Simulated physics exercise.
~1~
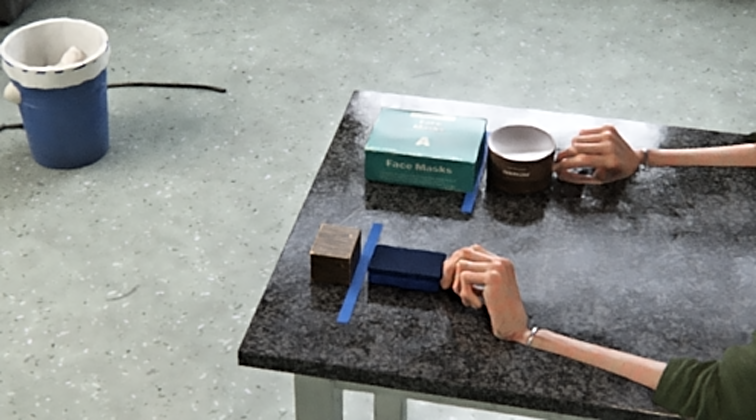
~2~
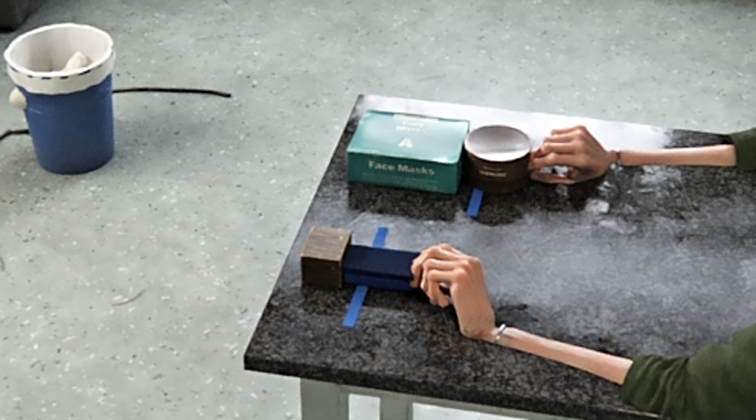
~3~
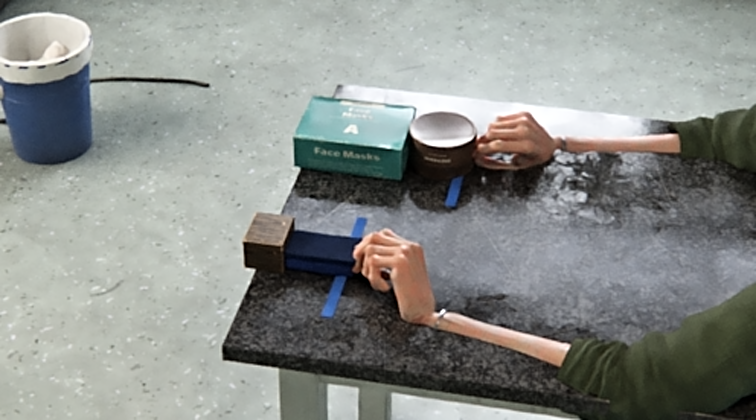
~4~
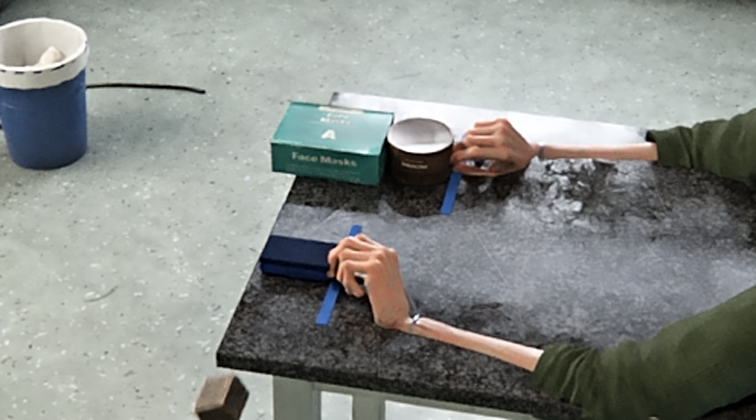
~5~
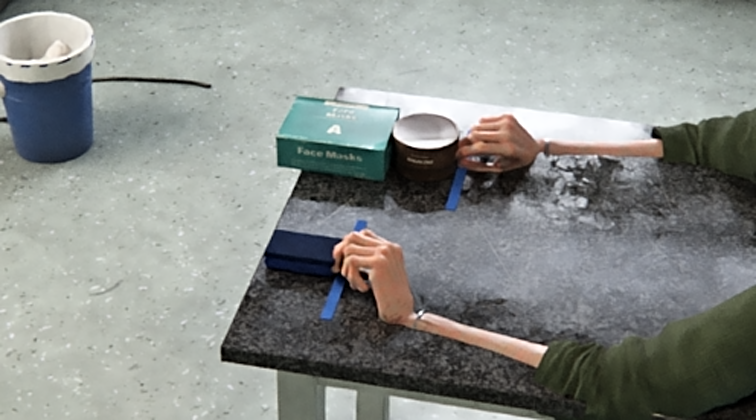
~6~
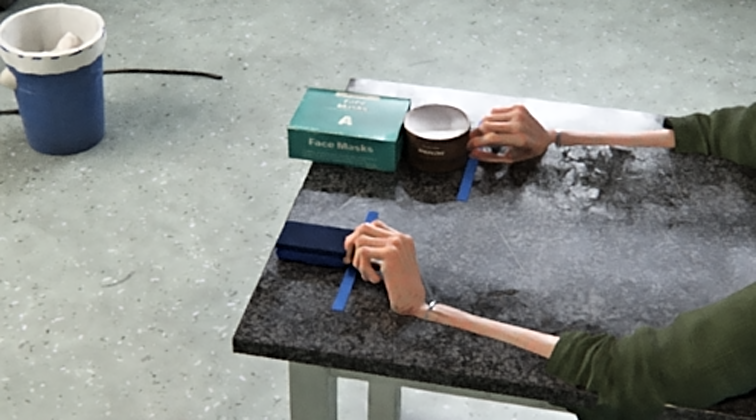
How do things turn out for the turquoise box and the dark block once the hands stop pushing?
The turquoise box is still on the table at the left edge, while the dark block has gone over the edge and dropped toward the floor.
